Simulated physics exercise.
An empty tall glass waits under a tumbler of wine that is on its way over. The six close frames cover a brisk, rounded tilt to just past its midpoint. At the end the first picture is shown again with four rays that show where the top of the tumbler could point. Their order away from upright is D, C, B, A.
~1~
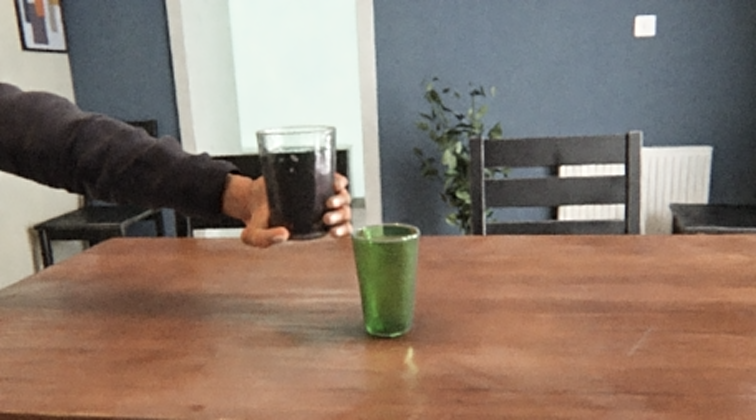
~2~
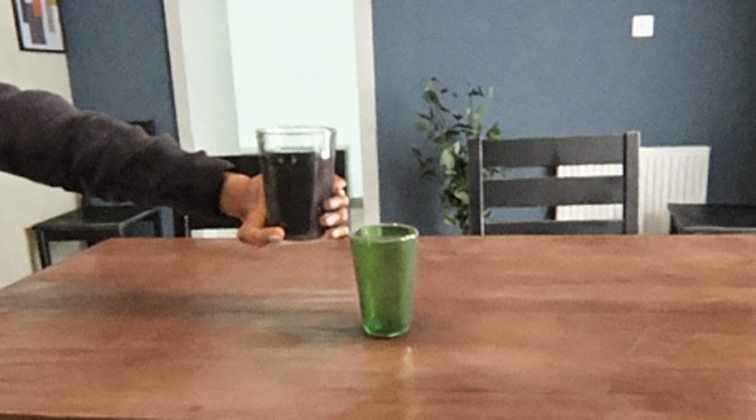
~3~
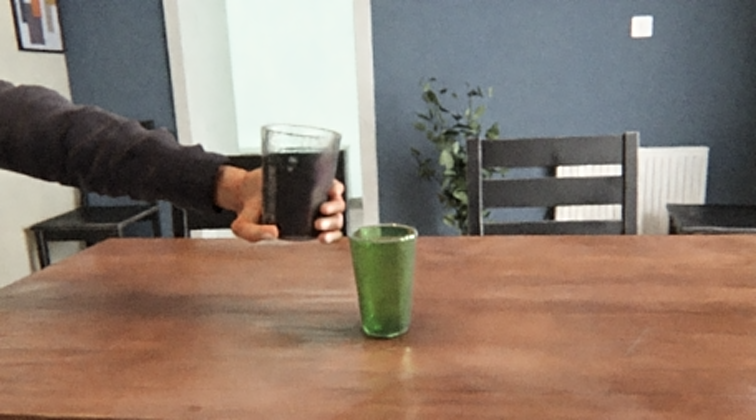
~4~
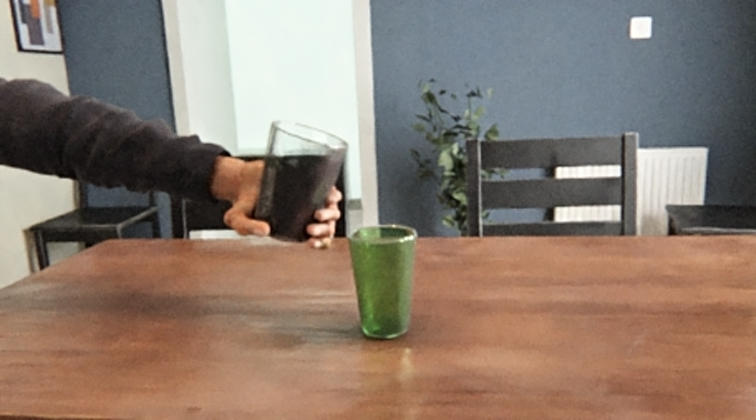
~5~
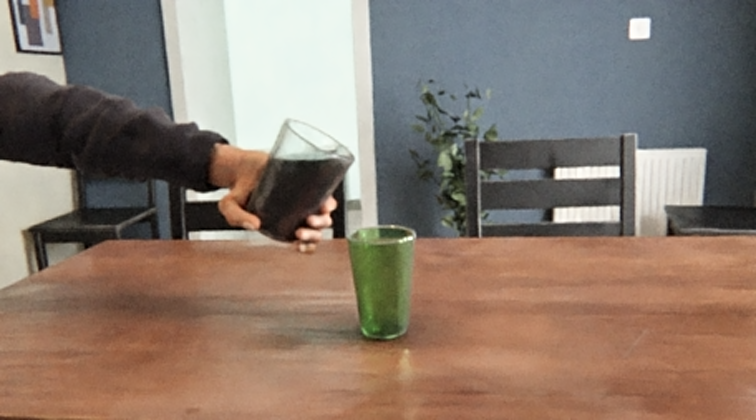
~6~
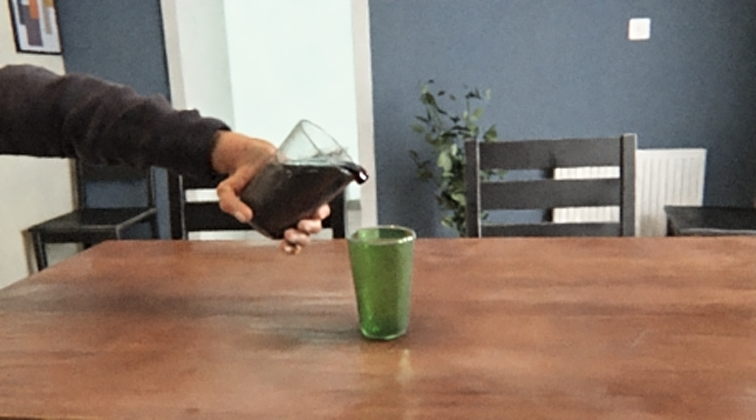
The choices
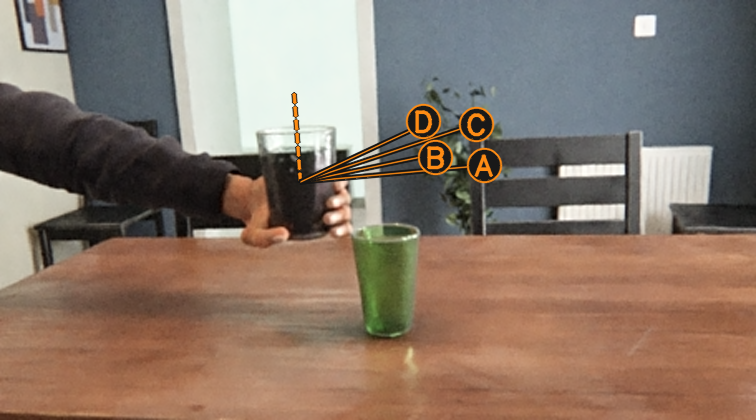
The clip opens on a hand holding a clear glass of dark liquid upright, above and to the left of an empty green glass on a wooden table. The hand tilts the clear glass steadily to the right, and the liquid slides toward the rim until a little bulges over the lip.
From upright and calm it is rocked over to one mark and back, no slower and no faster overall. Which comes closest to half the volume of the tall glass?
D is best.
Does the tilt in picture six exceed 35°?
Yes, it does.
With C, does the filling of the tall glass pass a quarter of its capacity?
Yes.
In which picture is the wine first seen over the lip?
In picture 6.
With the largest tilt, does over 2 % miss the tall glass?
Yes.
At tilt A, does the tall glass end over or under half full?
Over half.
On the marked copy, A at (467, 166); B at (417, 157); C at (459, 129); D at (409, 131).
With A, the tall glass ends with about 86 % of what it can hold; 9 % of the wine is spilt.
With B, the tall glass ends with about 81 % of what it can hold.
With C, the tall glass ends with about 65 % of what it can hold.
With D, the tall glass ends with about 49 % of what it can hold.
